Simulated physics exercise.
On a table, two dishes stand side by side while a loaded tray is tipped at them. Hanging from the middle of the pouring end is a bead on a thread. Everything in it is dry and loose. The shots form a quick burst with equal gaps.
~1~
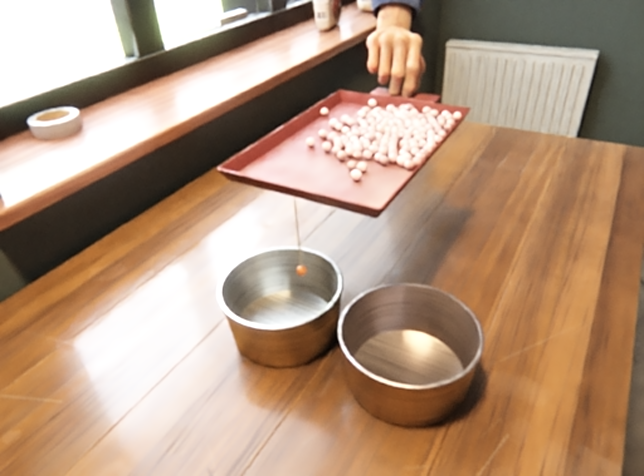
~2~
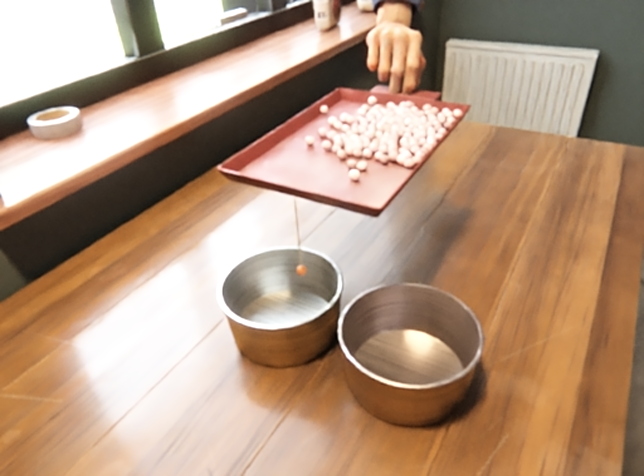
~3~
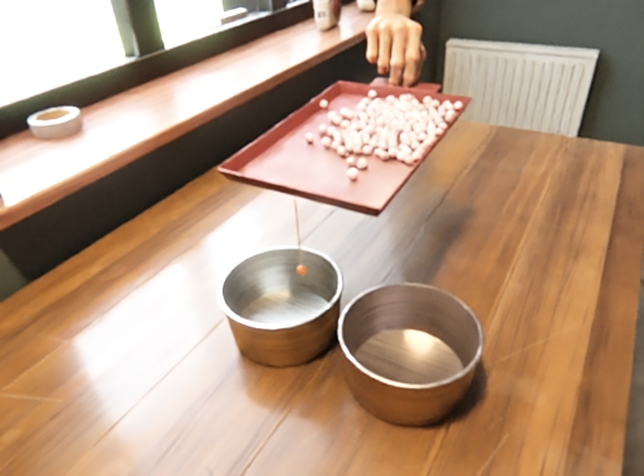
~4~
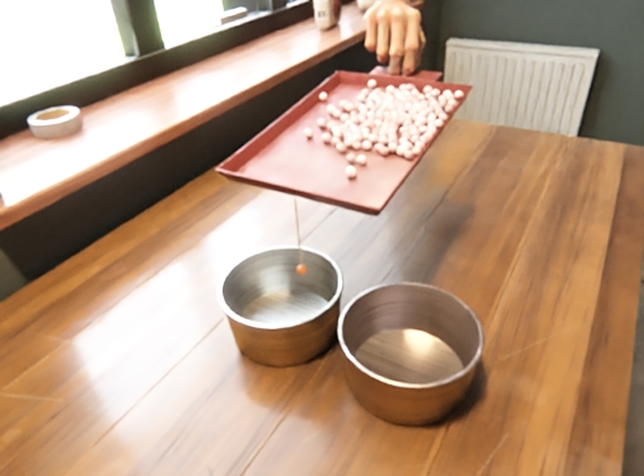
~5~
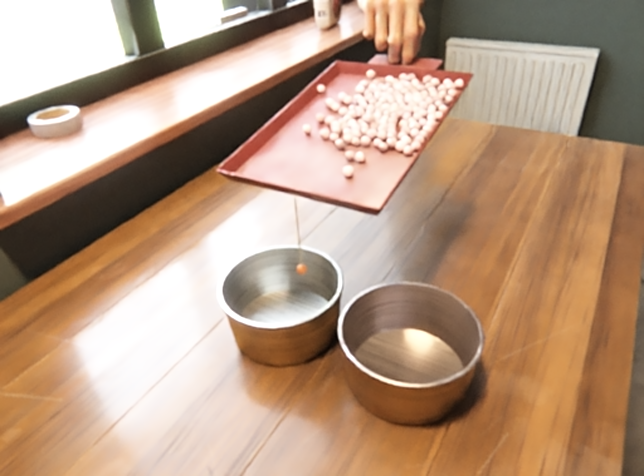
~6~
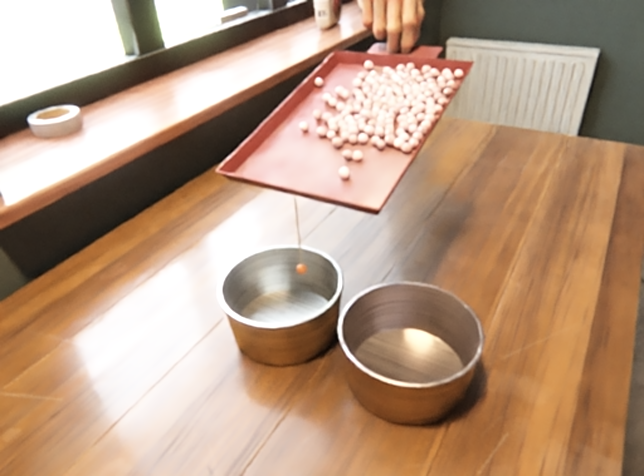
At first, a hand holds a red tray of small pale balls nearly level above two round metal dishes on a wooden table, an orange bead hanging on a thread from its near edge. Then the hand tilts the tray slightly, raising its far end, and a few balls shift a little.
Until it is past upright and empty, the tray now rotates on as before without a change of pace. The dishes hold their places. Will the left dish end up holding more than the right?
I'd say the left dish gets the lion's share of it.
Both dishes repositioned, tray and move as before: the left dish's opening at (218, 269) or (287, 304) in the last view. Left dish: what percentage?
40 %, 60 %.
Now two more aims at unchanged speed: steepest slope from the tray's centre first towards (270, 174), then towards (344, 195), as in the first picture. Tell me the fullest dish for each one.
Results - the dish on the left side first, the dish on the right side second.
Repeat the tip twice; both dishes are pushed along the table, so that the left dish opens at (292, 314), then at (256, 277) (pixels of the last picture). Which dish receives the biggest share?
Try 1 - the dish at left, try 2 - the dish at left.
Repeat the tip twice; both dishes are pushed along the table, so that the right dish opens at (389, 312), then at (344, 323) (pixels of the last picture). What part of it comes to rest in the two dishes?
Close to 70 in a hundred, followed by close to 90 in a hundred.
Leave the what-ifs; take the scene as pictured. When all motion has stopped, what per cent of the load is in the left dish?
I'd put that share near 60 per cent.
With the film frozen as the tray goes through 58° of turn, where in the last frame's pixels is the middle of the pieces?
Centre estimate: (286, 196).
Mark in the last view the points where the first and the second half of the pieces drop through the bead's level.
Near (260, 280) to start, and near (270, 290) afterwards.
Just after the last frame, tray tipped steeply; roughly half on the tray; about a tenth in the right dish; roughly a quarter in the left dish; roughly a quarter outside both; just a few in the air.
A moment on, tray tipped right over; about a tenth in the right dish; roughly half in the left dish; roughly a third outside both; just a few in the air.
Further on, tray tipped past a quarter turn; about a tenth in the right dish; roughly half in the left dish; roughly a third outside both.
When it is over, tray tipped past a quarter turn; about a tenth in the right dish; roughly half in the left dish; roughly a third outside both.
